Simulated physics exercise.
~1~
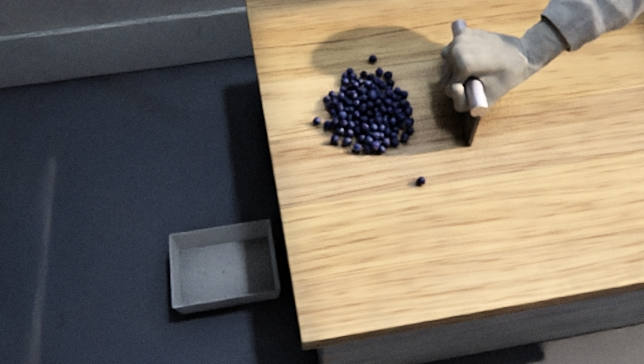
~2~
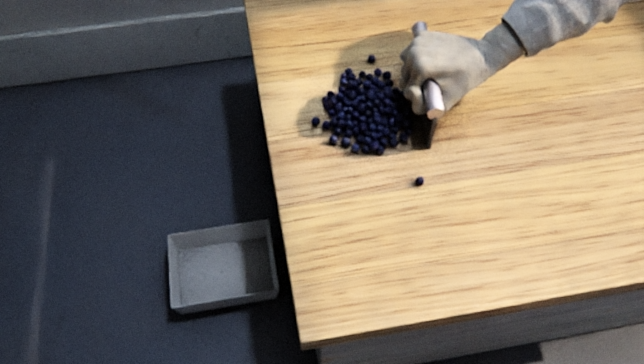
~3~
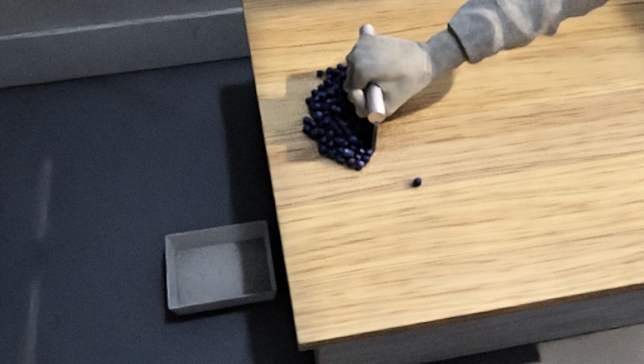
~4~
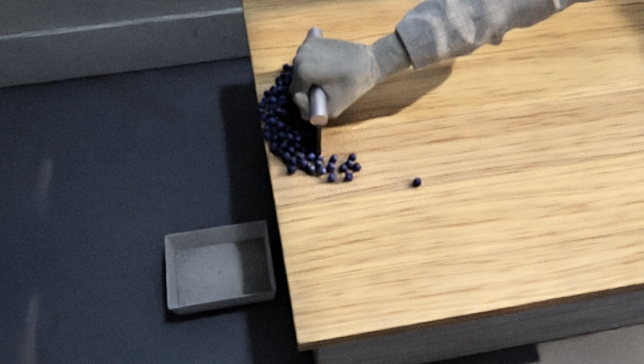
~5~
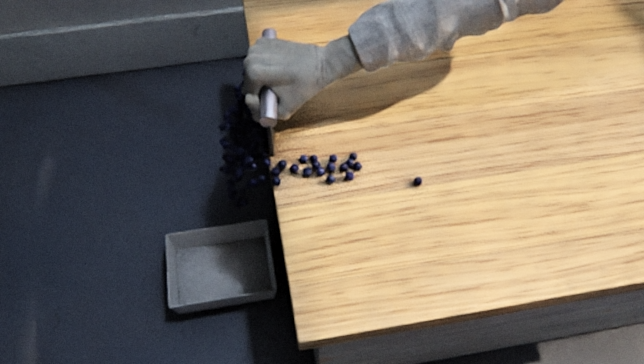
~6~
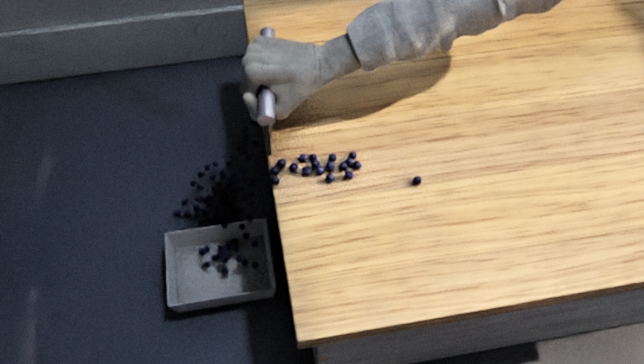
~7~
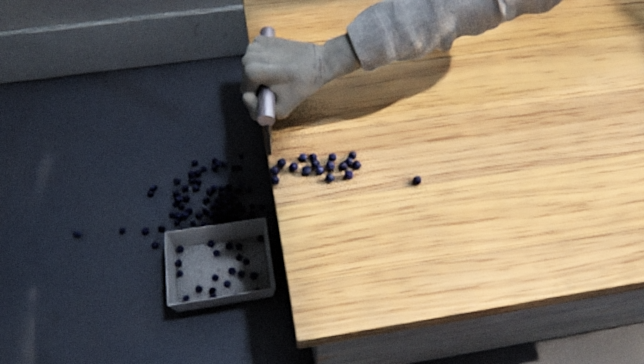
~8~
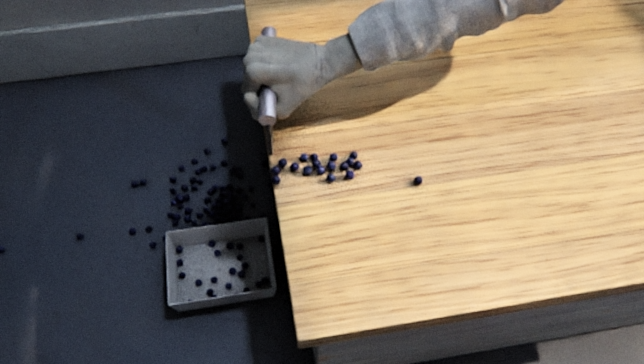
On a wooden tabletop, a hand dragged a scraper left through a pile of dark blueberries and stopped at the edge; most spilled over, some landing in the pale tin below but more scattering on the floor, while a small group stayed on top.
